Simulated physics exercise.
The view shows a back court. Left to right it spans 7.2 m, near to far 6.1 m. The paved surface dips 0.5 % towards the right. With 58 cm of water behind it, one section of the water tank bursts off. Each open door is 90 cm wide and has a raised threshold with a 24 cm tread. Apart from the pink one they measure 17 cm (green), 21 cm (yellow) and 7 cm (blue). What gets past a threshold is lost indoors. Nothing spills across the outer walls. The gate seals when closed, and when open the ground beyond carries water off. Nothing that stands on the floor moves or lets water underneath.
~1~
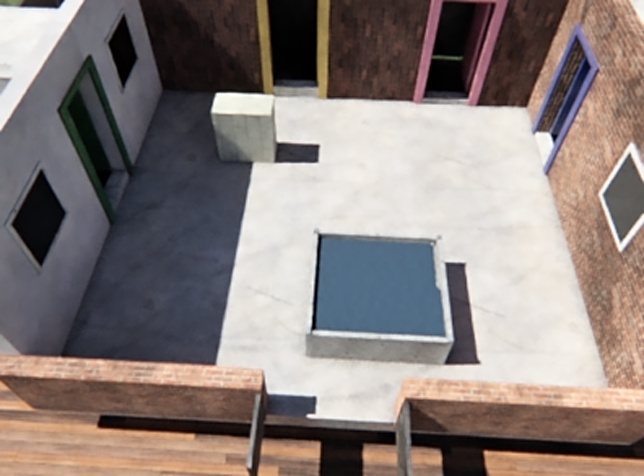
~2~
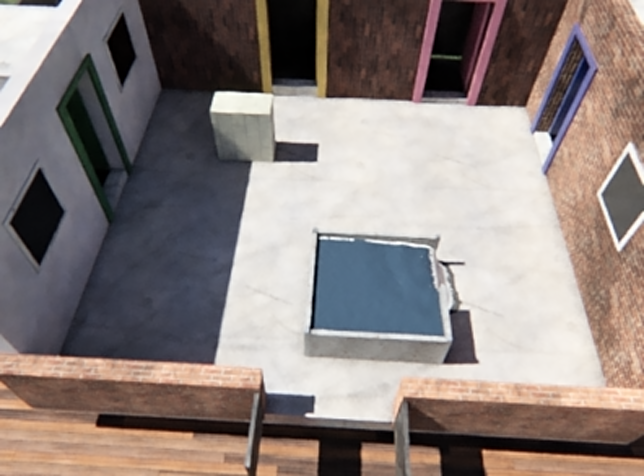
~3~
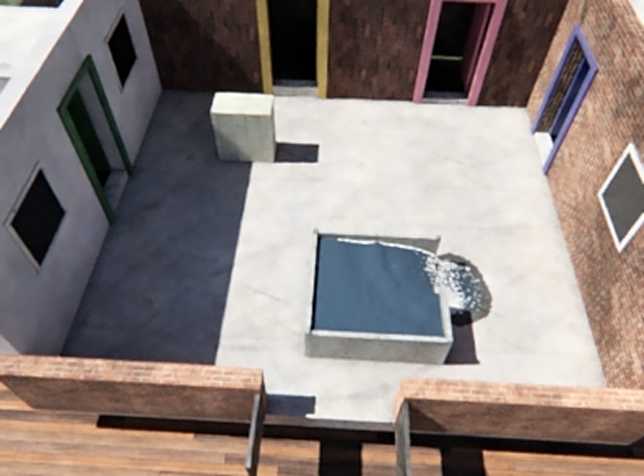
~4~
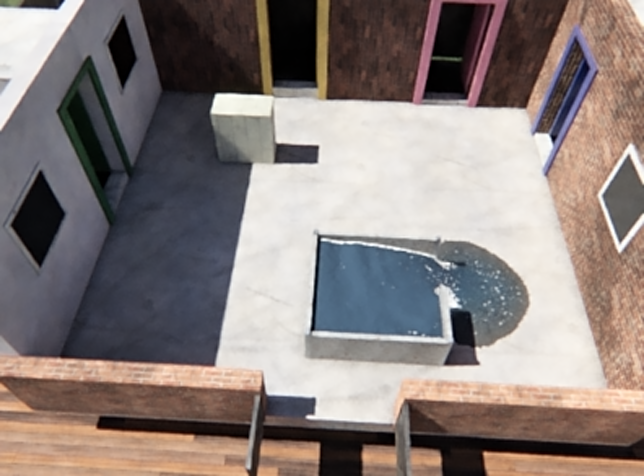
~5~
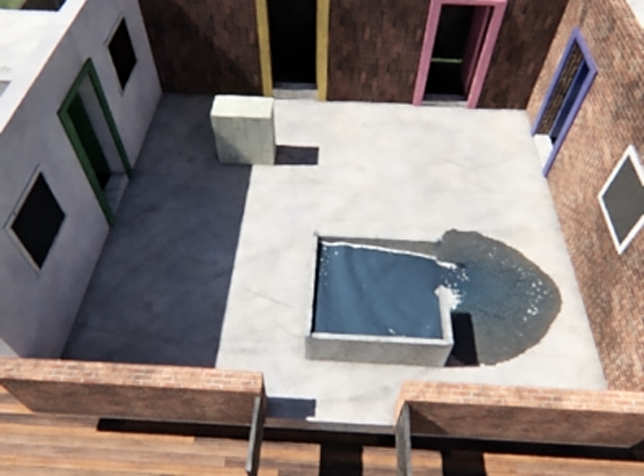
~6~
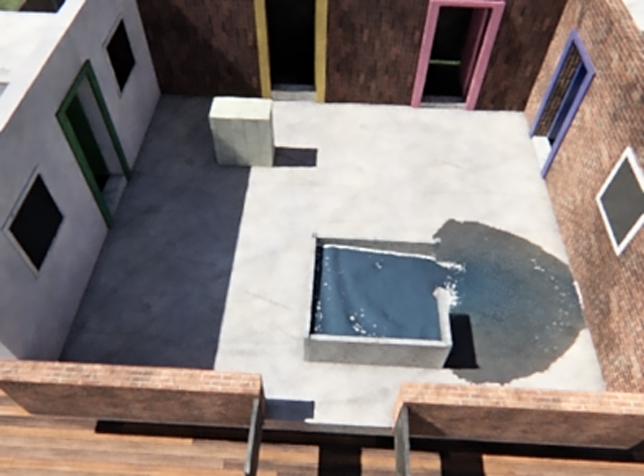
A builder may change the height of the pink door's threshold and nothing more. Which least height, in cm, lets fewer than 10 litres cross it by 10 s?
Close to 8 cm is just enough.
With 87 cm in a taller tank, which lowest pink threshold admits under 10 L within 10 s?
About 13.5 cm.
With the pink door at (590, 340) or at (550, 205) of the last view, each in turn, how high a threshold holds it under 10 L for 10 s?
About 19 and 10.5 cm.
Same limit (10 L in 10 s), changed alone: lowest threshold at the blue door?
About 6.0 cm at blue.
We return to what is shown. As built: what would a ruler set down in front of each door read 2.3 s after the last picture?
In cm: Green 0, yellow 0, blue 7, pink 3.
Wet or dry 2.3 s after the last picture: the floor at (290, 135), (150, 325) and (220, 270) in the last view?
In turn: Not reached, not reached, still dry.
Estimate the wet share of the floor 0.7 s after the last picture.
About 15 per cent.
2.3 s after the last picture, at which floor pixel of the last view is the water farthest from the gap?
Around (517, 116).
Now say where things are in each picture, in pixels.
The water tank at (378, 285) is whole and still, 58 cm deep; the pink door at (455, 59) is dry, in the first picture.
The gap is at (433, 278), the front 0.3 m out at (452, 307); the back of the water tank holds 58 cm, in the second picture.
Water pours out at (433, 280) and has run 0.8 m, to (485, 299); about 9 cm deep outside, 58 cm at the back, in the third picture.
The gap is at (433, 282), the front 1.3 m out at (522, 302); the back of the water tank holds 58 cm, in the fourth picture.
Water pours out at (433, 283) and has run 1.8 m, to (555, 302); about 4 cm deep outside, 55 cm at the back, in the fifth picture.
The gap is at (432, 284), the front 2.2 m out at (569, 274); the back of the water tank holds 49 cm; 3.2 m in a straight line remain to the pink door at (453, 64), in the sixth picture.
Then, 0.7 s after the last picture water covers 15 % of the floor, deepest (28 cm) near (445, 291); it has not reached the pink door.
Then, 2.3 s after the last picture water covers 25 % of the floor, deepest (22 cm) near (602, 419); 3 cm at the pink door, 0 litres in over its 11 cm threshold.
Then, 9.3 s after the last picture water covers 75 % of the floor, deepest (8 cm) near (562, 277); 6 cm at the pink door, 1 litre in over its 11 cm threshold.
At the pink door as built, the water peaked near 11 cm, 3.1 s after the last picture.
Run again over the same 10 s with other heights there, 16 litres in over 7 cm, 2 litres over 10 cm. The limit of 10 litres is kept from about 8 cm up.
